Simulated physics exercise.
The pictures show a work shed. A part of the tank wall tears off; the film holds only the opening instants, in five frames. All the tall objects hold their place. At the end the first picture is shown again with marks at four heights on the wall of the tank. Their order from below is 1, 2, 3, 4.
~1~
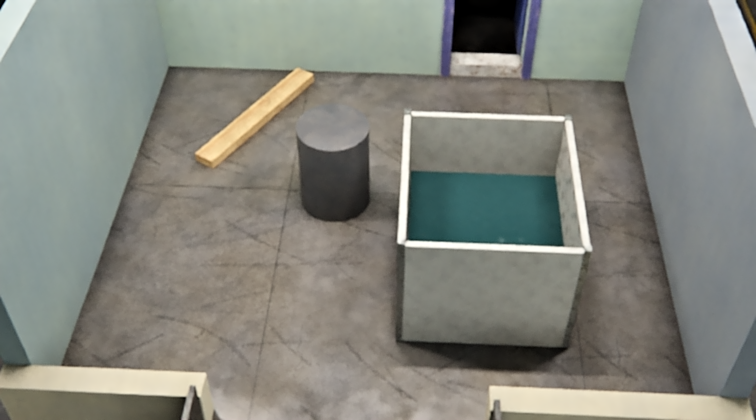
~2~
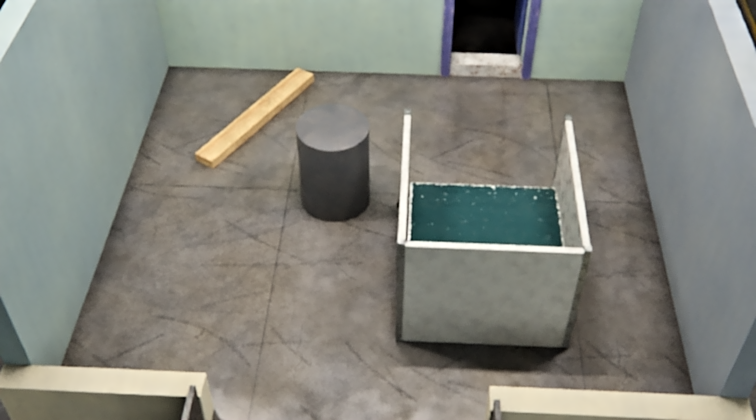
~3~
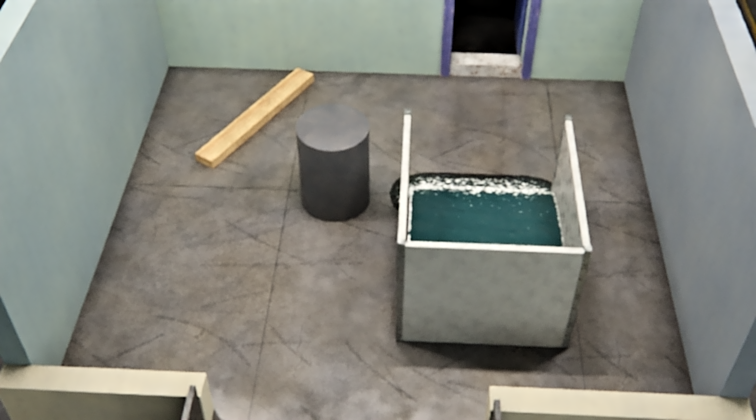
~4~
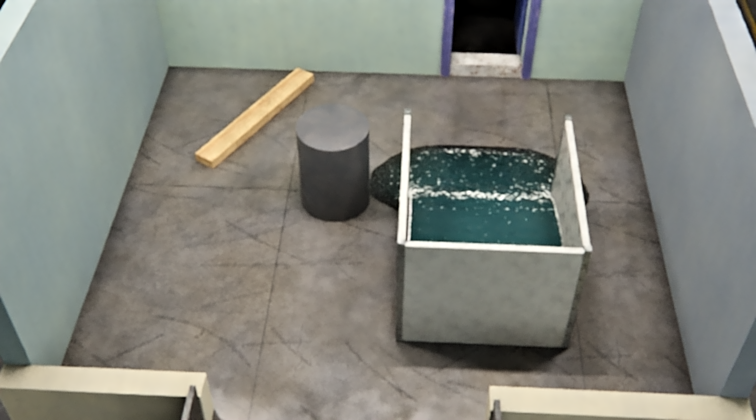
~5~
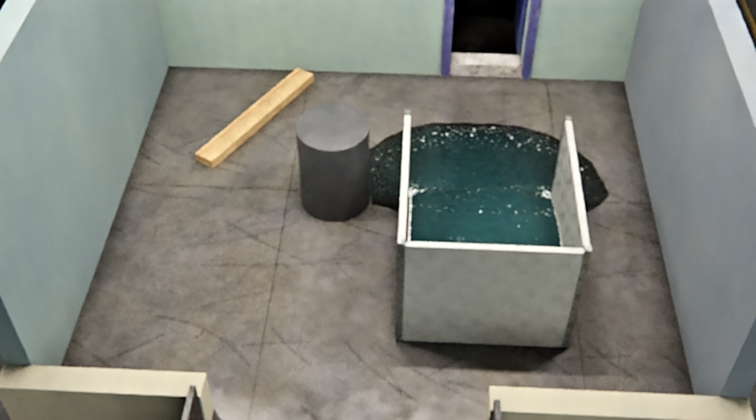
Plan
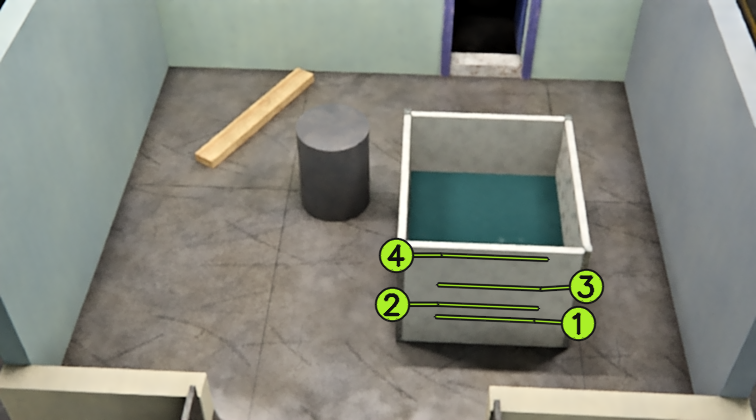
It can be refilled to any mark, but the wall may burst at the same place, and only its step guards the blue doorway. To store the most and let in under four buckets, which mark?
It is 1.
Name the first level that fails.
The answer is 2.
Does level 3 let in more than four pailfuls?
Yes, it does.
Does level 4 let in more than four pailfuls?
Yes.
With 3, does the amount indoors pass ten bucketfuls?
Yes, it does.
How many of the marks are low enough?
One of them.
In lime, 1 at (485, 318); 2 at (487, 306); 3 at (489, 286); 4 at (493, 257); from the bottom up 1, 2, 3, 4.
If 1 is chosen, a bucket or two gets in.
If 2 is chosen, about 9 bucketfuls get in.
If 3 is chosen, dozens of bucketfuls pour in.
If 4 is chosen, dozens of bucketfuls pour in.
